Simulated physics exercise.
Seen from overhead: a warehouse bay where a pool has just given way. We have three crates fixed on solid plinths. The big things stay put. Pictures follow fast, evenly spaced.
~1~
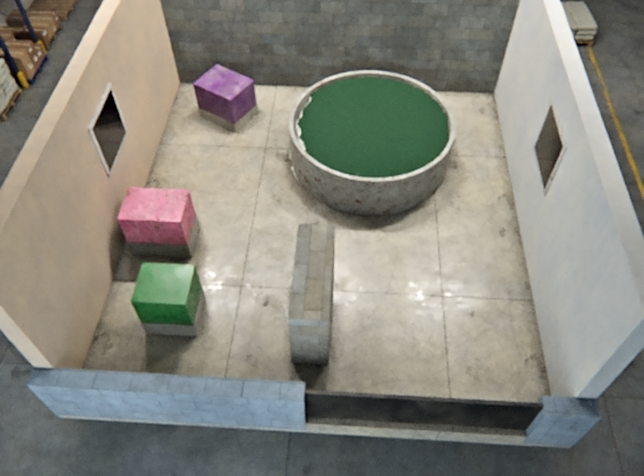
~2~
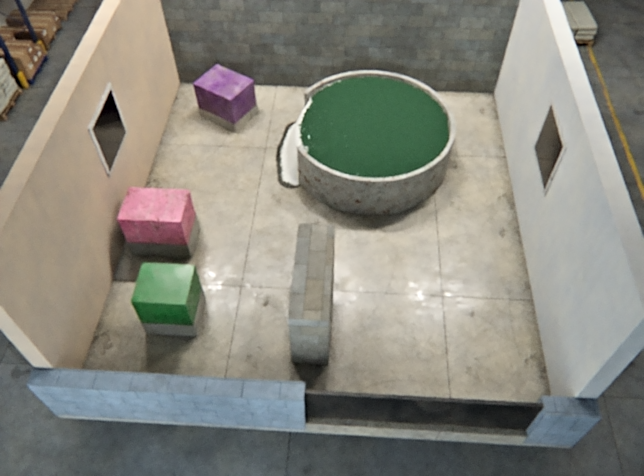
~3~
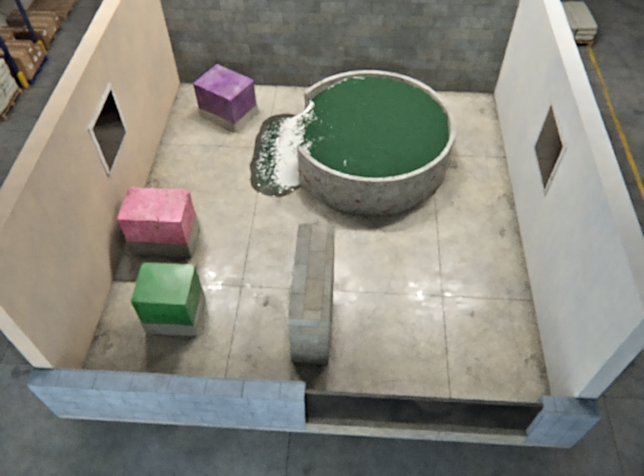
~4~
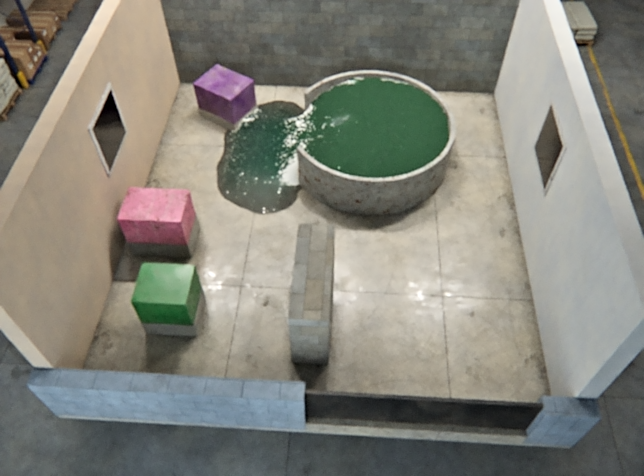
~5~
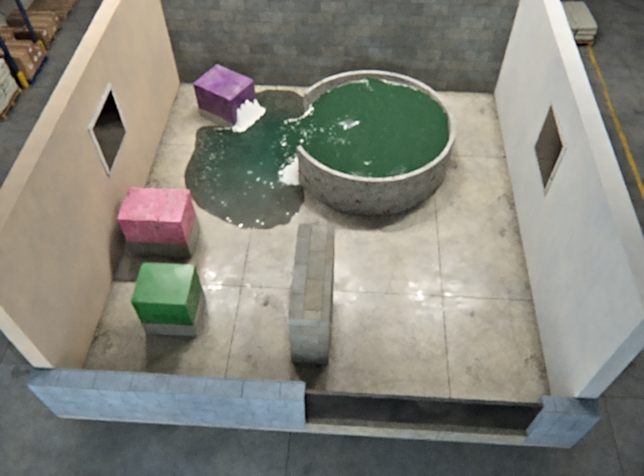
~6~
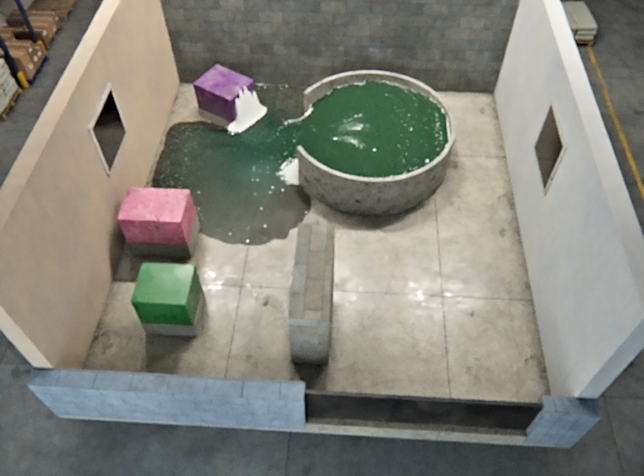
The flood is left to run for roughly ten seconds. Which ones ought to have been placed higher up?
In the end: The pink crate gets soaked; the purple crate gets soaked; the green crate stays dry.
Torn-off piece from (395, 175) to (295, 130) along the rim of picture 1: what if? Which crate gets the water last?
The crate marked purple.
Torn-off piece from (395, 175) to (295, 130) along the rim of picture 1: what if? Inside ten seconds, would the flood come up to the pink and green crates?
So the pink crate goes wet while the green crate goes wet.
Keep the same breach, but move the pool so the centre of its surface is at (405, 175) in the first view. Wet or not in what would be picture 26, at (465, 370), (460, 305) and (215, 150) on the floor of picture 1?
Results in order - left untouched, left untouched, swamped.
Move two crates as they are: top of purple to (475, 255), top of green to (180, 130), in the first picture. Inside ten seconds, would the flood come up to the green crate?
The green crate is flooded.
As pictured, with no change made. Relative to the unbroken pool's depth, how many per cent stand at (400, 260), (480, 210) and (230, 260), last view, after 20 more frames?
In turn 0, 0 and 2 in a hundred.
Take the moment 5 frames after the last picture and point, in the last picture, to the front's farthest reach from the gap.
Near (117, 269).
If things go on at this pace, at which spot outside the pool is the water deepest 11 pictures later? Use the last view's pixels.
Around (144, 192).
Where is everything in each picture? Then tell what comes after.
The first frame shows the round tank at (372, 125) is whole and still.
In the second frame, water pours out at (295, 141) and has run to (296, 185).
In the third frame, the front is at (260, 189), out from the gap at (295, 144).
In the fourth frame, water pours out at (295, 145) and has run to (225, 190).
In the fifth frame, water pours out at (295, 146) and has run to (191, 186).
In the sixth frame, the front is at (157, 182), out from the gap at (295, 145).
A moment on, water covers 25 % of the floor; the pink crate water round its plinth, the purple crate water round its plinth, the green crate water round its plinth.
Next, water covers 35 % of the floor; the pink crate water round its plinth, the purple crate water round its plinth, the green crate water round its plinth.
Then, water covers 60 % of the floor; the pink crate water round its plinth, the purple crate water round its plinth, the green crate water round its plinth.
Later, water covers 95 % of the floor; the pink crate water round its plinth, the purple crate water round its plinth, the green crate water round its plinth.
In the end, water covers 100 % of the floor; the pink crate was topped, the purple crate was topped, the green crate stayed above the water.
